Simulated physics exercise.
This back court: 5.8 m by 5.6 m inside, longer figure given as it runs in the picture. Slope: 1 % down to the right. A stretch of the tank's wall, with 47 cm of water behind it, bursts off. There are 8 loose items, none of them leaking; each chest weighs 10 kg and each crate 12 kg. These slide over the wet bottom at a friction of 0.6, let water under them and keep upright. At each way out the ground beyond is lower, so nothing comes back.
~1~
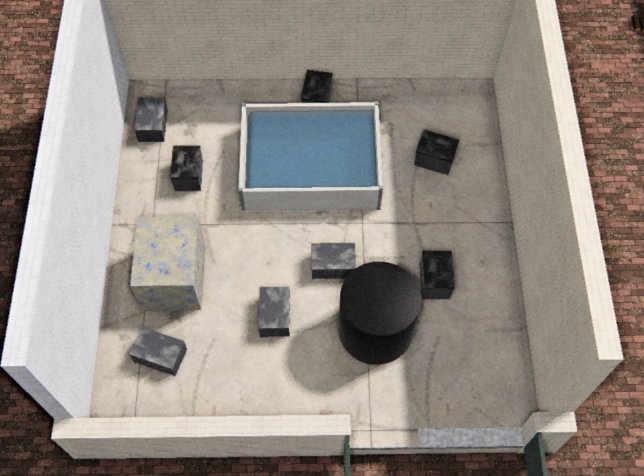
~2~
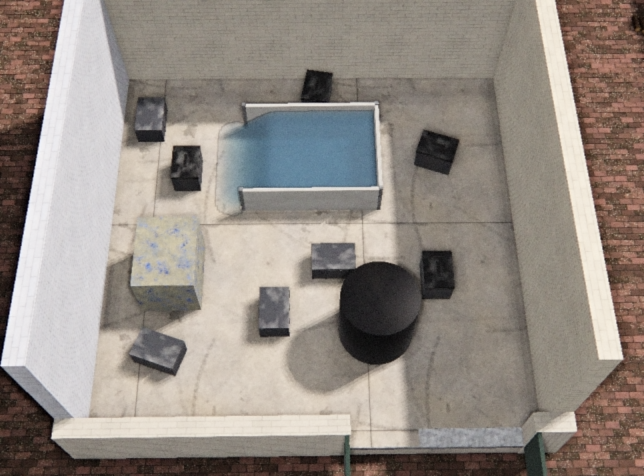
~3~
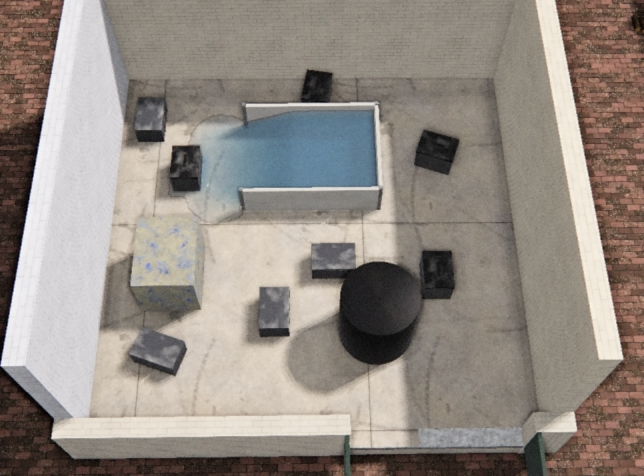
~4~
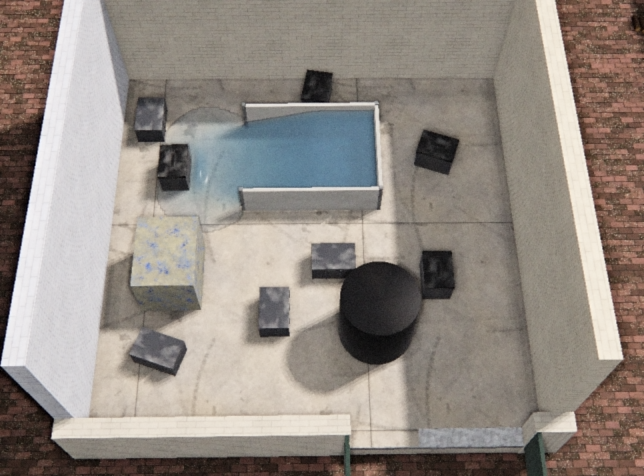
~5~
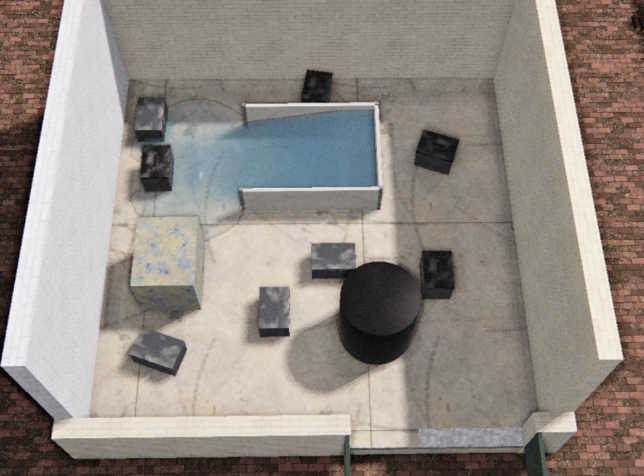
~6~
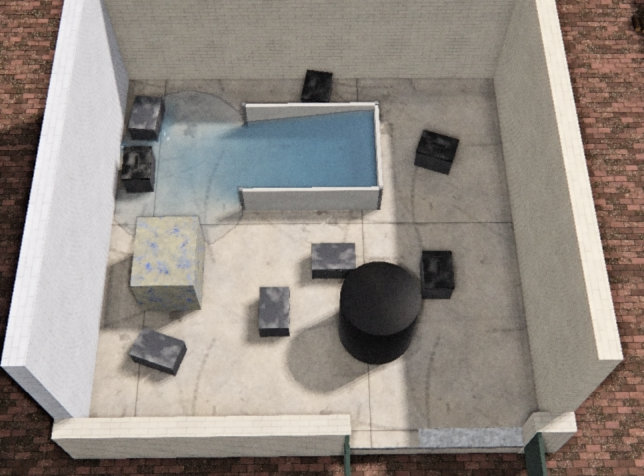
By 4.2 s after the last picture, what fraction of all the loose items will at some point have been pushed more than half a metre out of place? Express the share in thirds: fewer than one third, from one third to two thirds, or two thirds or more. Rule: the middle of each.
It will be a fair part, a third to two thirds.
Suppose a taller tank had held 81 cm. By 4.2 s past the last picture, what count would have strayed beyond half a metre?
It would come to 4 of them.
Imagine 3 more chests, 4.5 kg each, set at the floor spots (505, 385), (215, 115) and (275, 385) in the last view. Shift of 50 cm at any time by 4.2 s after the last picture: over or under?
Order as given: Stays inside it, goes farther, goes farther.
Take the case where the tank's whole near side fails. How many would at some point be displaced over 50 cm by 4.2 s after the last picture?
Then 4 of them would.
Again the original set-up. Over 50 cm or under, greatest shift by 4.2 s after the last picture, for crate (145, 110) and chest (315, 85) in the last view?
In turn: More, more.
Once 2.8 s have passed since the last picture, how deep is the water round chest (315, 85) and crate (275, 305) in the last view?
Depth approx. 5 cm / 0 cm.
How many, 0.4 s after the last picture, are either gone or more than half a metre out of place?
I count 1 of them.
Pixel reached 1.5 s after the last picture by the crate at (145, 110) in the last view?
Position: About (145, 75).
Then, 0.4 s after the last picture 1 of 8 are over 50 cm from their spots; 1 afloat.
Then, 1.5 s after the last picture 2 of 8 are over 50 cm from their spots; 2 afloat.
Then, 2.8 s after the last picture 2 of 8 are over 50 cm from their spots; 2 afloat.
Then, 4.2 s after the last picture 3 of 8 are over 50 cm from their spots, and 3 have been at some point; 3 afloat.
